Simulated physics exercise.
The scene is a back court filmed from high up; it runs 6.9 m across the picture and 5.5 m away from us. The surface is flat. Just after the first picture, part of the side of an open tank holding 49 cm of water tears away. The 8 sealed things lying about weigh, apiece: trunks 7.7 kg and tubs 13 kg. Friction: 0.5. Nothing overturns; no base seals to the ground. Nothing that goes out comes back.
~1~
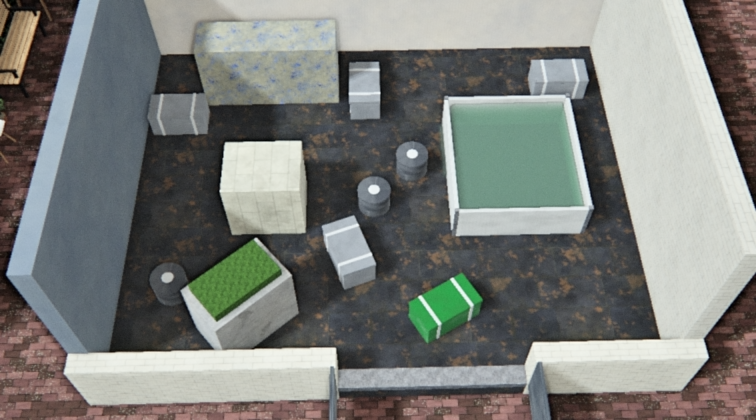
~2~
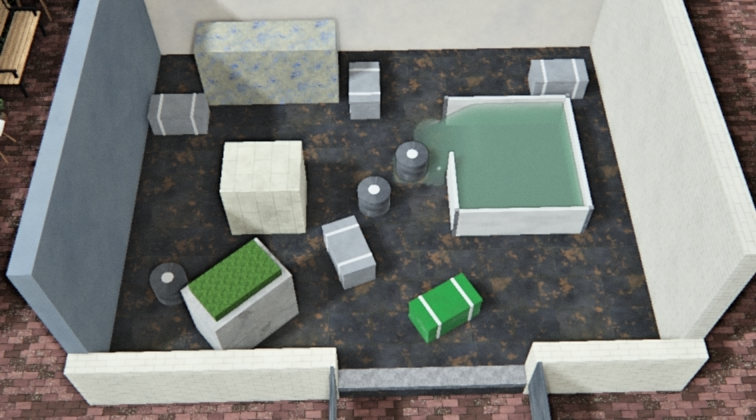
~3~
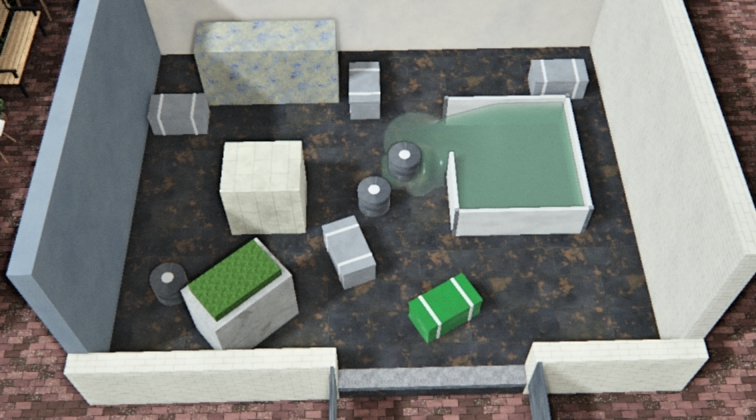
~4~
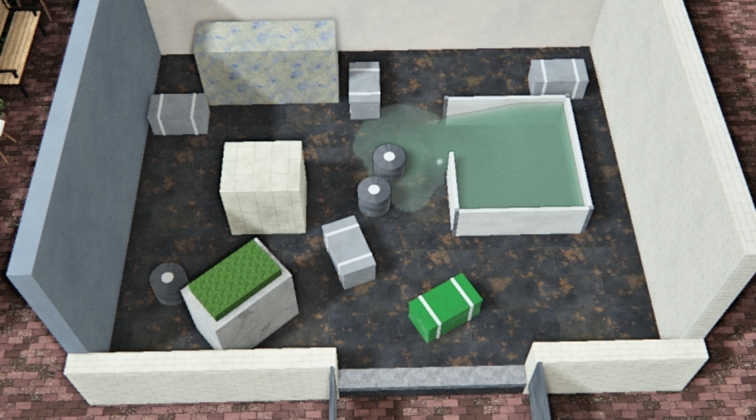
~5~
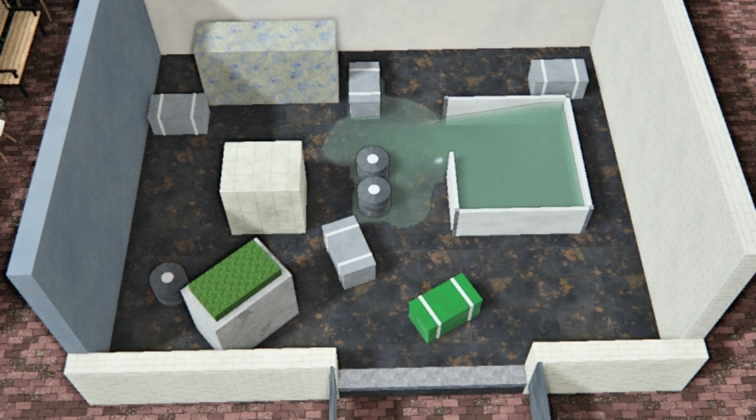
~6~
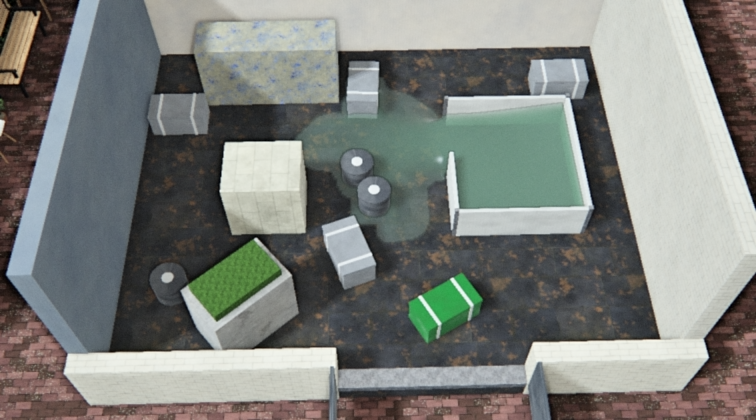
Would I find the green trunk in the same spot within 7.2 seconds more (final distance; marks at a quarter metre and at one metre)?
It scarcely budges.
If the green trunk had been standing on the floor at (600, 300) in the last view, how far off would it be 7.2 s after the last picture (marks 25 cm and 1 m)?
Put there, it remains roughly in place.
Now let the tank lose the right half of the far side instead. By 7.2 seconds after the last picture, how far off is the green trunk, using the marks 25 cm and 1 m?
Well, the green trunk scoots over a bit then.
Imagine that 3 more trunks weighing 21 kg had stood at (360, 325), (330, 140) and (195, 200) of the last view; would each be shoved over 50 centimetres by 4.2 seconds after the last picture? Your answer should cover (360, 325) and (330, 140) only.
Taking them in order, they come out smaller and greater.
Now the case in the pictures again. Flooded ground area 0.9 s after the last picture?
Flooded: Near 13 m2.
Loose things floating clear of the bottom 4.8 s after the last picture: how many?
At that instant the tally stands at 2.
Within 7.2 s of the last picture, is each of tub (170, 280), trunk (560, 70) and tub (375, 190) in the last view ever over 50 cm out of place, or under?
Results in listed order: Falls short / falls short / falls short.
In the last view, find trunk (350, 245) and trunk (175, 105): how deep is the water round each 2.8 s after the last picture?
About 2 and 14 cm.
Then, 0.9 s after the last picture the green trunk is near (446, 301), 0.0 m from its start, aground; 0 of 8 are out; 1 afloat.
Then, 2.8 s after the last picture the green trunk is near (446, 301), 0.0 m from its start, aground; 0 of 8 are out; 2 afloat.
Then, 4.8 s after the last picture the green trunk is near (446, 301), 0.0 m from its start, aground; 0 of 8 are out; 2 afloat.
Then, 7.2 s after the last picture the green trunk is near (446, 301), 0.0 m from its start, aground; 0 of 8 are out; 5 afloat.
